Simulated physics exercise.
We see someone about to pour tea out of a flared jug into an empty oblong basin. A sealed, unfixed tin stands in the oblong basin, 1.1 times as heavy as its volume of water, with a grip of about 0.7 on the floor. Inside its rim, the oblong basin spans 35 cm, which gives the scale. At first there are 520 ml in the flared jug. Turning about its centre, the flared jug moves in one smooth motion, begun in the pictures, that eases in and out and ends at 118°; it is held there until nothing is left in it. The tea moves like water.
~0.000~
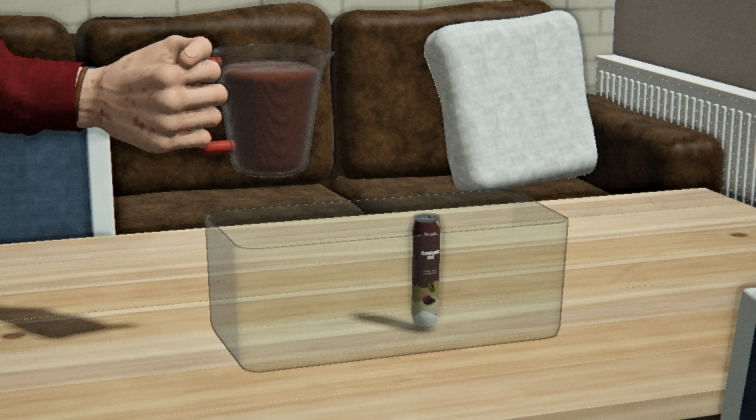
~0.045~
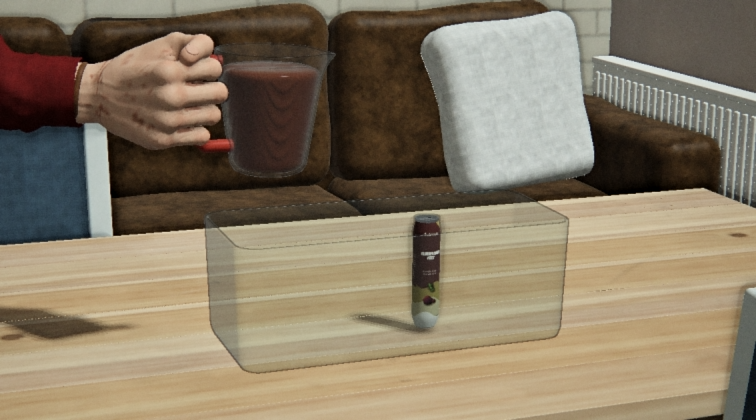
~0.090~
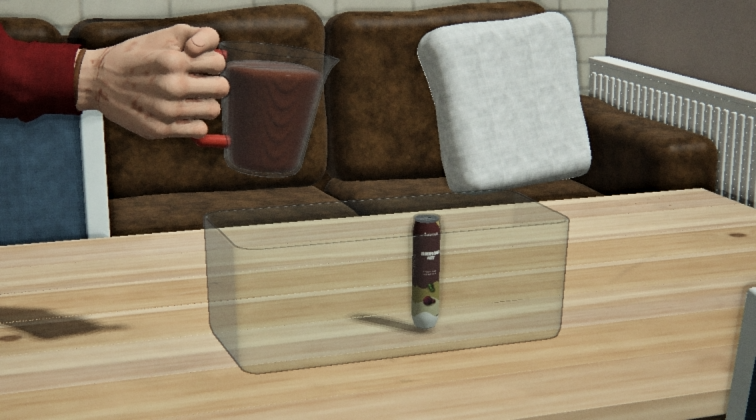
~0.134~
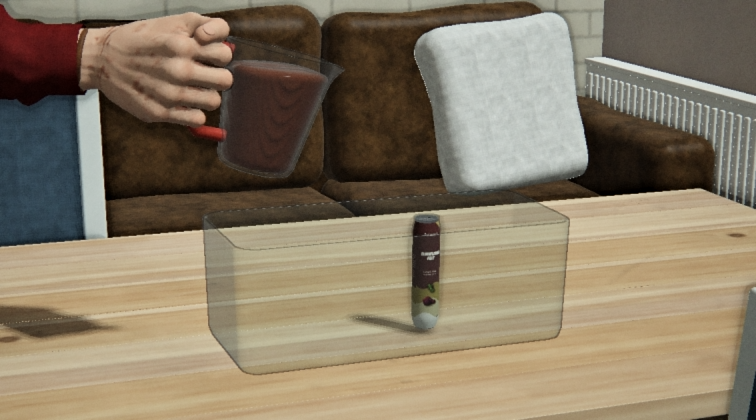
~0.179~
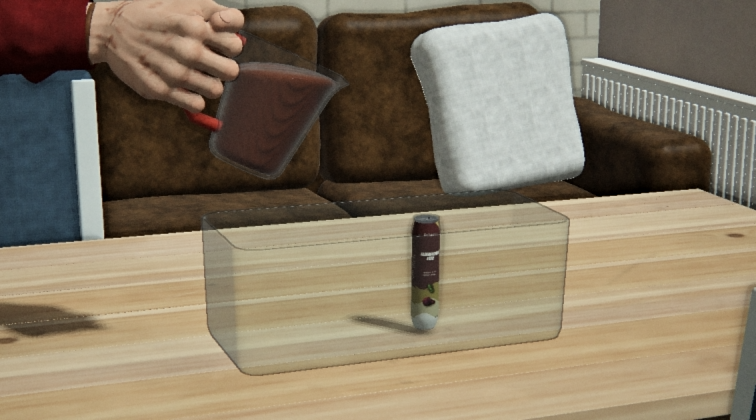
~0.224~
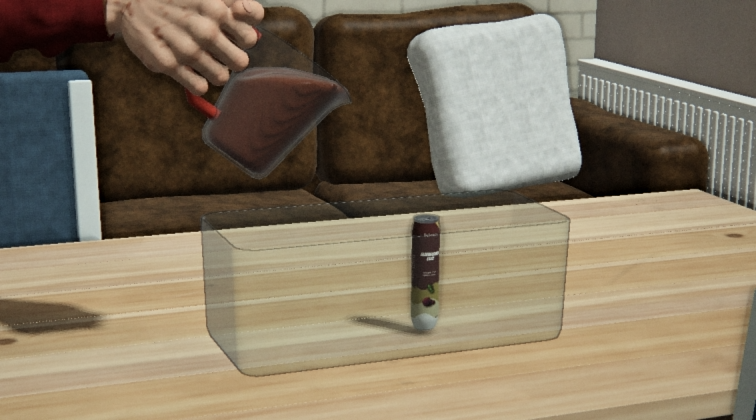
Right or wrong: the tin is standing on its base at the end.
Wrong, it is lying on its side.
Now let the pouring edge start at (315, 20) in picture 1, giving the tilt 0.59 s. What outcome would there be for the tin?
Then the tin remains standing.
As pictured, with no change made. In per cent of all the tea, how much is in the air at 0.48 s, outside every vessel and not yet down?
Close to 22 in a hundred.
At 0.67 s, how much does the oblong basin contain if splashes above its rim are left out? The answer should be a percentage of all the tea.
My estimate is about 94 percent.
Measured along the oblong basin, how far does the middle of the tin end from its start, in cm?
All told, the tin's centre has moved close to 7.0 cm.
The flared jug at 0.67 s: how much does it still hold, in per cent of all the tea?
Around 2 in a hundred is still there.
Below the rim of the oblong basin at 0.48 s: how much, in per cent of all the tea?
Roughly 40 per cent.
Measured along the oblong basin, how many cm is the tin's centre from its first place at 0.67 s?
Reading: Roughly 4 cm.
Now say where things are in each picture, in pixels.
In the first frame, it leans 0°; its right rim is at (333, 50); the tea meets the walls at (220, 70) and (315, 66); the oblong basin's rim runs from (220, 232) to (540, 206); the tin's top is at (427, 223).
In the second frame, it leans 2°; its right rim is at (334, 52); the tea meets the walls at (221, 69) and (316, 67).
In the third frame, it leans 7°; its right rim is at (338, 58); the tea meets the walls at (223, 67) and (319, 69).
In the fourth frame, it leans 15°; its right rim is at (344, 68); the tea meets the walls at (228, 64) and (325, 73).
In the fifth frame, it leans 26°; its right rim is at (348, 82); the tea meets the walls at (231, 76) and (335, 78).
In the sixth frame, it leans 38°; its right rim is at (350, 101); the tea meets the walls at (225, 91) and (336, 86); 1 per cent is over the edge.
After 0.48 s the tilt is 110° and 37 per cent is still to pour; the tin stands where it began.
After 0.67 s the tilt is 118° and 2 per cent is still to pour; the tin leans 23°.
After 0.87 s the tilt is 118° and 0 per cent is still to pour; the tin lies on its side.
After 1.08 s the tilt is 118° and 0 per cent is still to pour; the tin lies on its side.
In the end the tin lies on its side.
